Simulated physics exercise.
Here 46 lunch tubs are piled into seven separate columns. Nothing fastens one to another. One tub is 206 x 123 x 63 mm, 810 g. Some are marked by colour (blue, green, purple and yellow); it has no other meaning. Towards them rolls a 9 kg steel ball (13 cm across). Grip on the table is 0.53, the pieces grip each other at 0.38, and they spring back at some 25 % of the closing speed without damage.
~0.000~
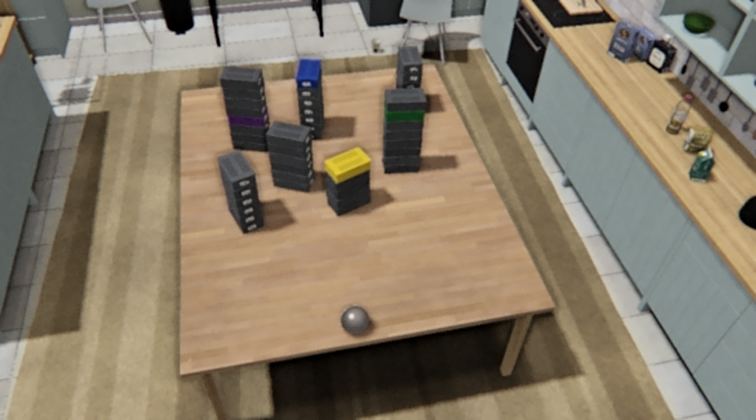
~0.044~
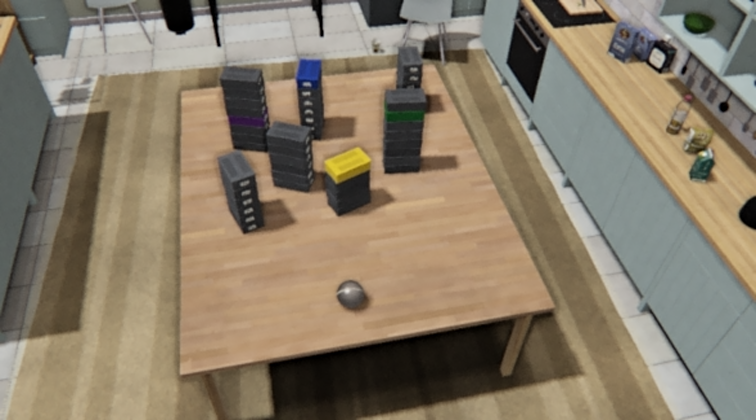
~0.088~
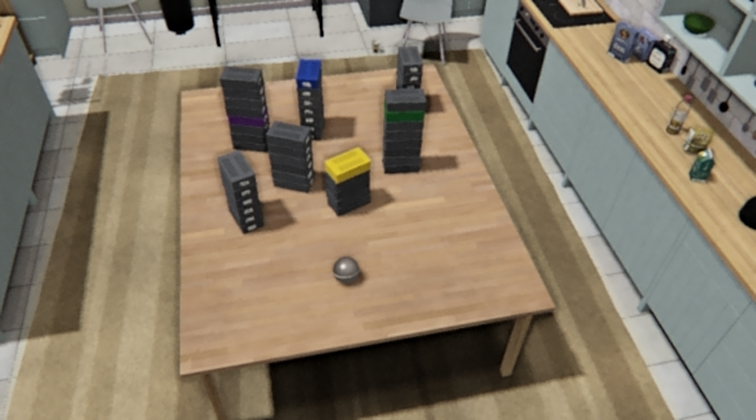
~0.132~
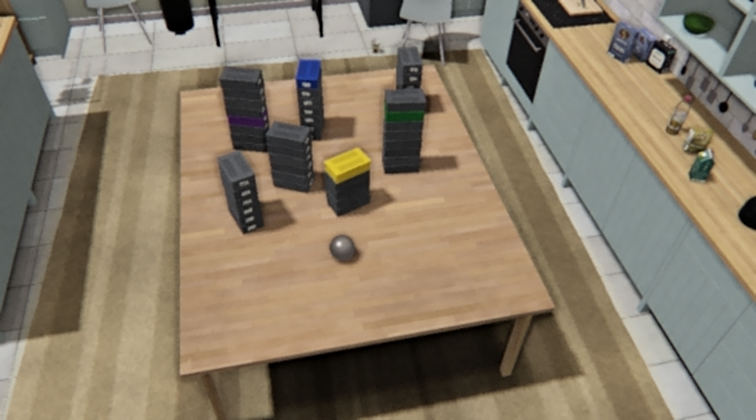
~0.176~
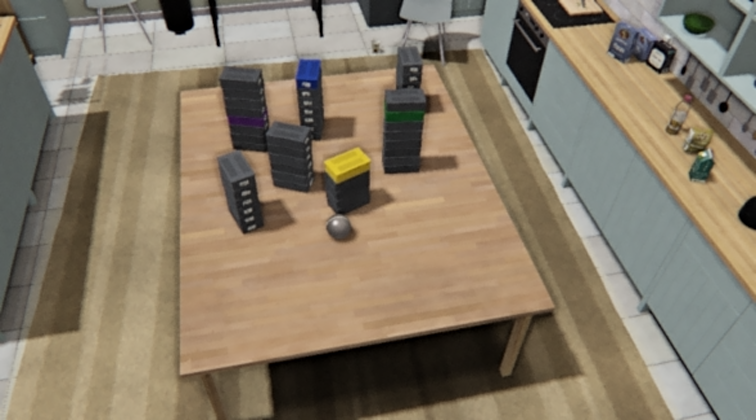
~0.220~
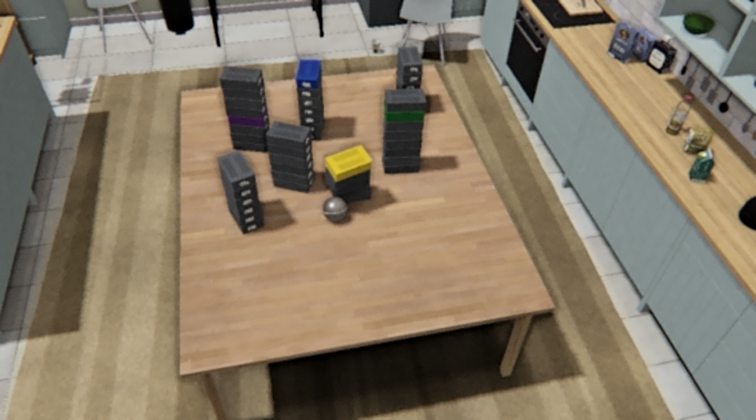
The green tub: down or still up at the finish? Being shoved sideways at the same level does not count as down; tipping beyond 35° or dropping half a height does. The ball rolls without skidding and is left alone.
That tub remains up.
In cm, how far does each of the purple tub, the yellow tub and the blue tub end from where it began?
Purple 0, yellow 26, blue 40.
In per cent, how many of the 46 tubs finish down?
Near 25 per cent.
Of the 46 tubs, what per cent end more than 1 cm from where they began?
35 per cent.
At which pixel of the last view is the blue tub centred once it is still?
At about (282, 133).
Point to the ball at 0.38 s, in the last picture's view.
Near (323, 160).
Around 0.38 s, ball still moving; 3 of the 46 tubs down; green tub unmoved; yellow tub tipped 38°, 37 mm lower.
Around 0.60 s, ball still moving; 4 of the 46 tubs down; green tub unmoved; yellow tub tipped 47°, 21 cm lower.
Around 0.84 s, ball still moving; 10 of the 46 tubs down; green tub unmoved; yellow tub on its side.
Around 1.48 s, ball still moving; 11 of the 46 tubs down; green tub unmoved; blue tub on its side.
Finally (2.0 s), ball rolling away; 11 of the 46 tubs down; green tub unmoved; blue tub on its side; yellow tub on its side. Seen by the last camera, middles, green tub near (404, 111), blue tub near (282, 133).
